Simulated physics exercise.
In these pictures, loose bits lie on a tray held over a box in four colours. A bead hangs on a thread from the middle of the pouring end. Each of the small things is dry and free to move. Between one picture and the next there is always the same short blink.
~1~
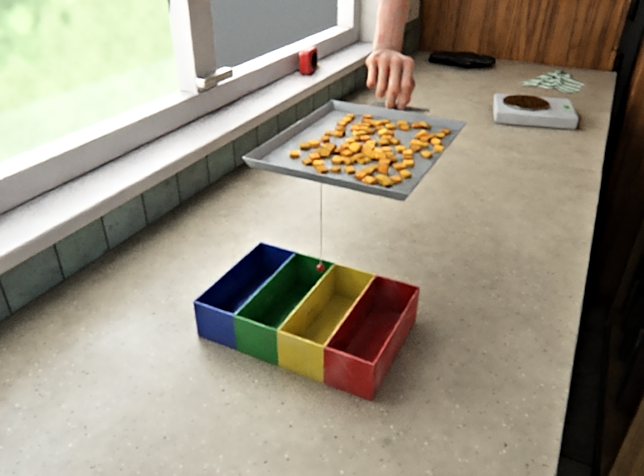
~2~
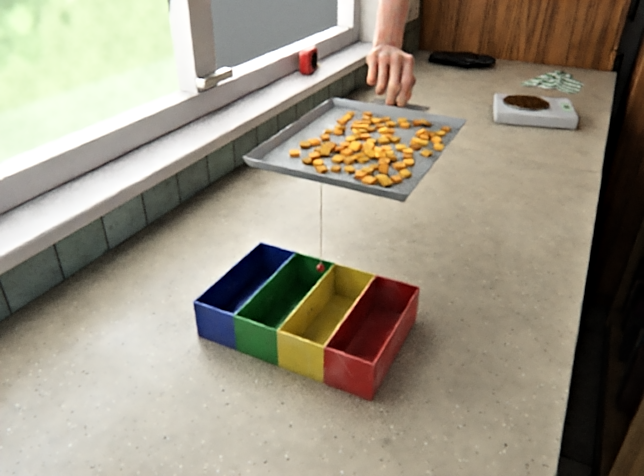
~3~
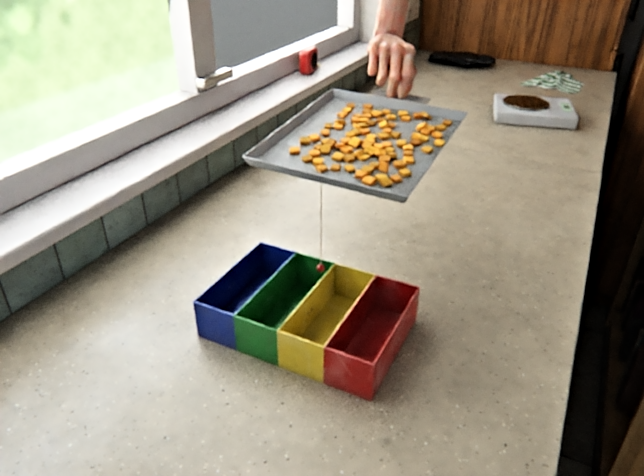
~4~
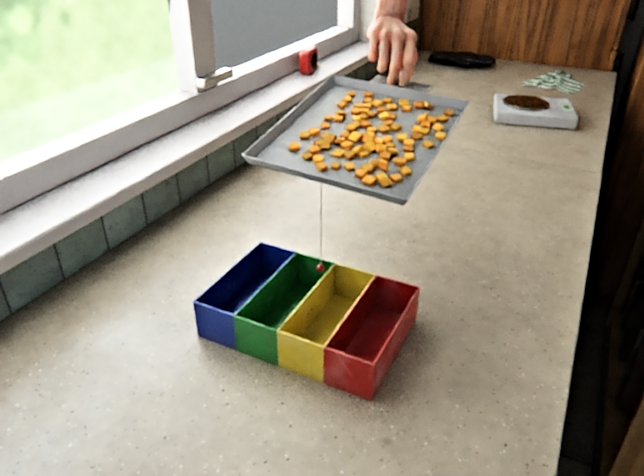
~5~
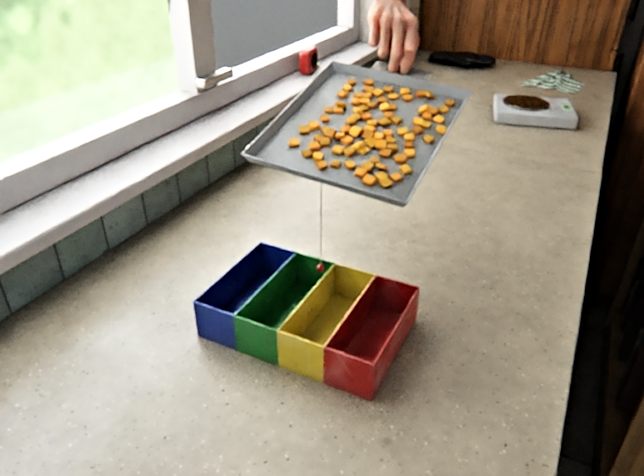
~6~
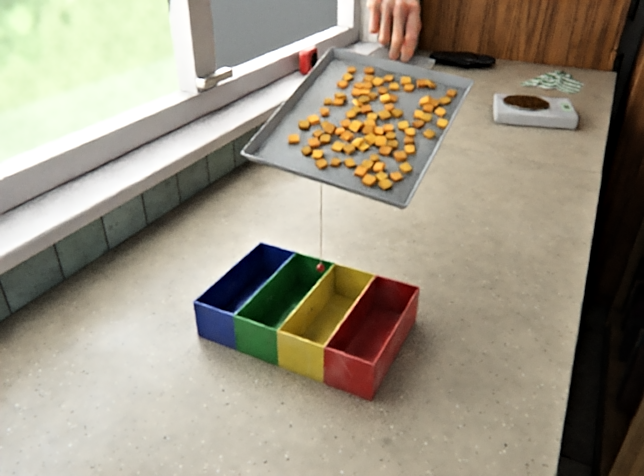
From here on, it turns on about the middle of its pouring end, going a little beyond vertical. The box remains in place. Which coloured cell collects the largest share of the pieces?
Red.
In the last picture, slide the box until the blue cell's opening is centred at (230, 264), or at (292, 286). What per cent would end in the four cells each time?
The first yields 40 per cent and the second 100 per cent.
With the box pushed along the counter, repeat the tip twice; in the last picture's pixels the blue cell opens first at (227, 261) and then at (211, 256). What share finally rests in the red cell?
30 %, 20 %.
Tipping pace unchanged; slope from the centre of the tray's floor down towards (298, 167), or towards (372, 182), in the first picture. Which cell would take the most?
The first try: The blue cell. The second: Red.
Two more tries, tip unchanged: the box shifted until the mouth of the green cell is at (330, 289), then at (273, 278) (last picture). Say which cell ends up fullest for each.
That yellow cell; that red cell.
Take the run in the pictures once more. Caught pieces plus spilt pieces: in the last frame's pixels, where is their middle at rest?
(368, 351).
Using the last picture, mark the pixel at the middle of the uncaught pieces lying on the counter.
I'd say near (439, 385), give or take.
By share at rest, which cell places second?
Runner-up - the yellow one.
Shortly afterwards, tray tipped steeply; near half on the tray; a little in the red cell; near a third falling or outside the box.
Next, tray tipped past a quarter turn; near half in the red cell; near a quarter in the yellow cell; only a few in the green cell; near a quarter falling or outside the box.
Some moments later, tray tipped past a quarter turn; near half in the red cell; near a quarter in the yellow cell; only a few in the green cell; near a quarter falling or outside the box.
In the end, tray tipped past a quarter turn; near half in the red cell; near a quarter in the yellow cell; only a few in the green cell; none at all in the blue cell; near a quarter outside the box.
